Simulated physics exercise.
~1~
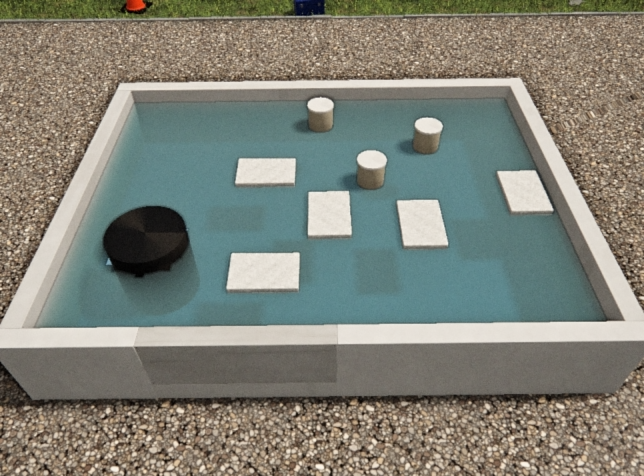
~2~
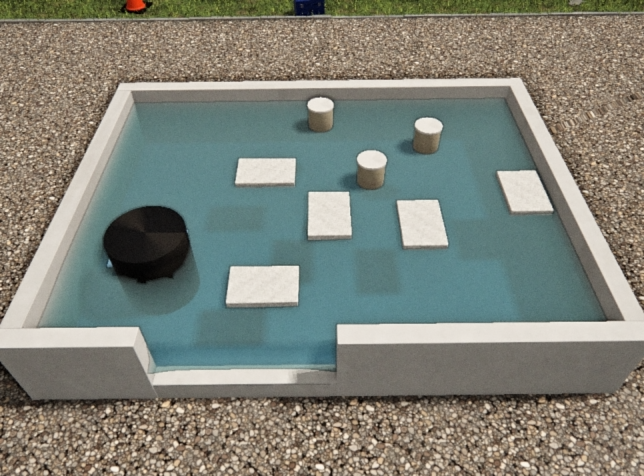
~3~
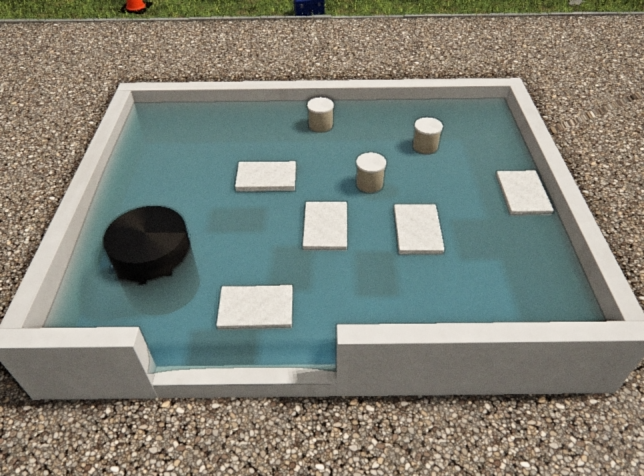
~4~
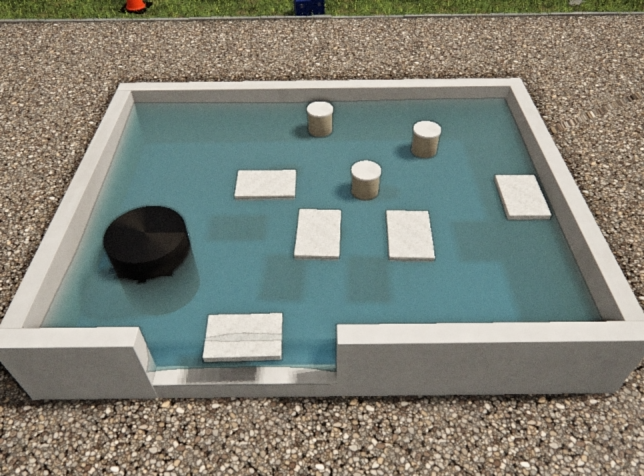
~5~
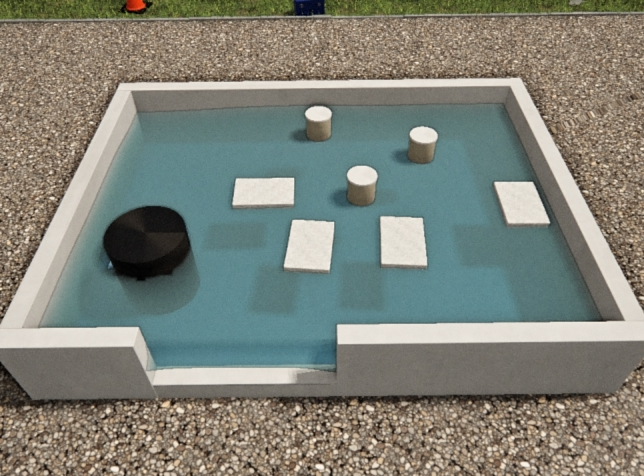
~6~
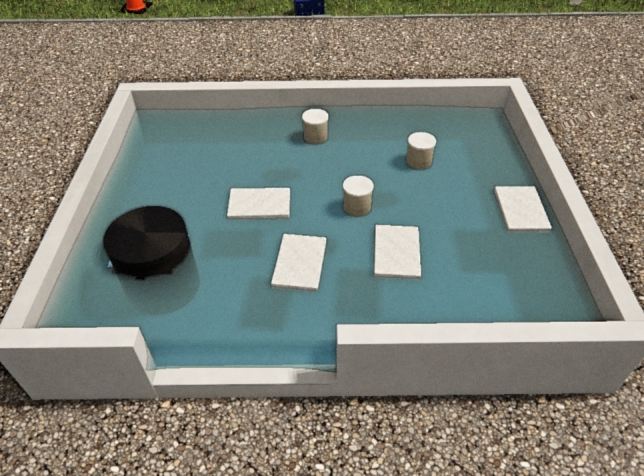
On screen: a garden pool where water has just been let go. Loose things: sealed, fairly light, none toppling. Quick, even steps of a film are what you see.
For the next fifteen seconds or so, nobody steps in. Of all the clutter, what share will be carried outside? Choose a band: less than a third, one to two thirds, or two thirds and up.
One to two thirds.
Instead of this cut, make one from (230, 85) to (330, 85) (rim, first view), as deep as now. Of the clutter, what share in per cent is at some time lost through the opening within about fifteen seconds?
By my count it's 60 percent.
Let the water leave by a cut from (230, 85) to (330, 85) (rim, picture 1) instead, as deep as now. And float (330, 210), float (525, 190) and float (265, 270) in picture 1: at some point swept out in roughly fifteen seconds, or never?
Taken in turn, the first item is flushed away, the second is held back and the last is held back.
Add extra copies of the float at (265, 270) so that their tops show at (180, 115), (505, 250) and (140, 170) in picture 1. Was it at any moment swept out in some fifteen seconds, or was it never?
Remains, exits, remains.
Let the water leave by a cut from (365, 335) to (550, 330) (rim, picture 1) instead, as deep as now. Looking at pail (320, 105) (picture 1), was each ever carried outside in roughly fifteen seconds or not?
My guess is that it doesn't escape.
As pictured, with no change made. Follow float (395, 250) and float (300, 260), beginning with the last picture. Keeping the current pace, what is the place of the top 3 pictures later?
Look for them close to (370, 264) and (273, 305).
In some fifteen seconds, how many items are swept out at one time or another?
I make it 5.
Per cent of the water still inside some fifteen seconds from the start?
48 %.
A moment on, 1 of 8 are out; 7 afloat.
Next, 3 of 8 are out; 5 afloat.
Later, 5 of 8 are out; 3 afloat.
In the end, 5 of 8 are out; 3 afloat.
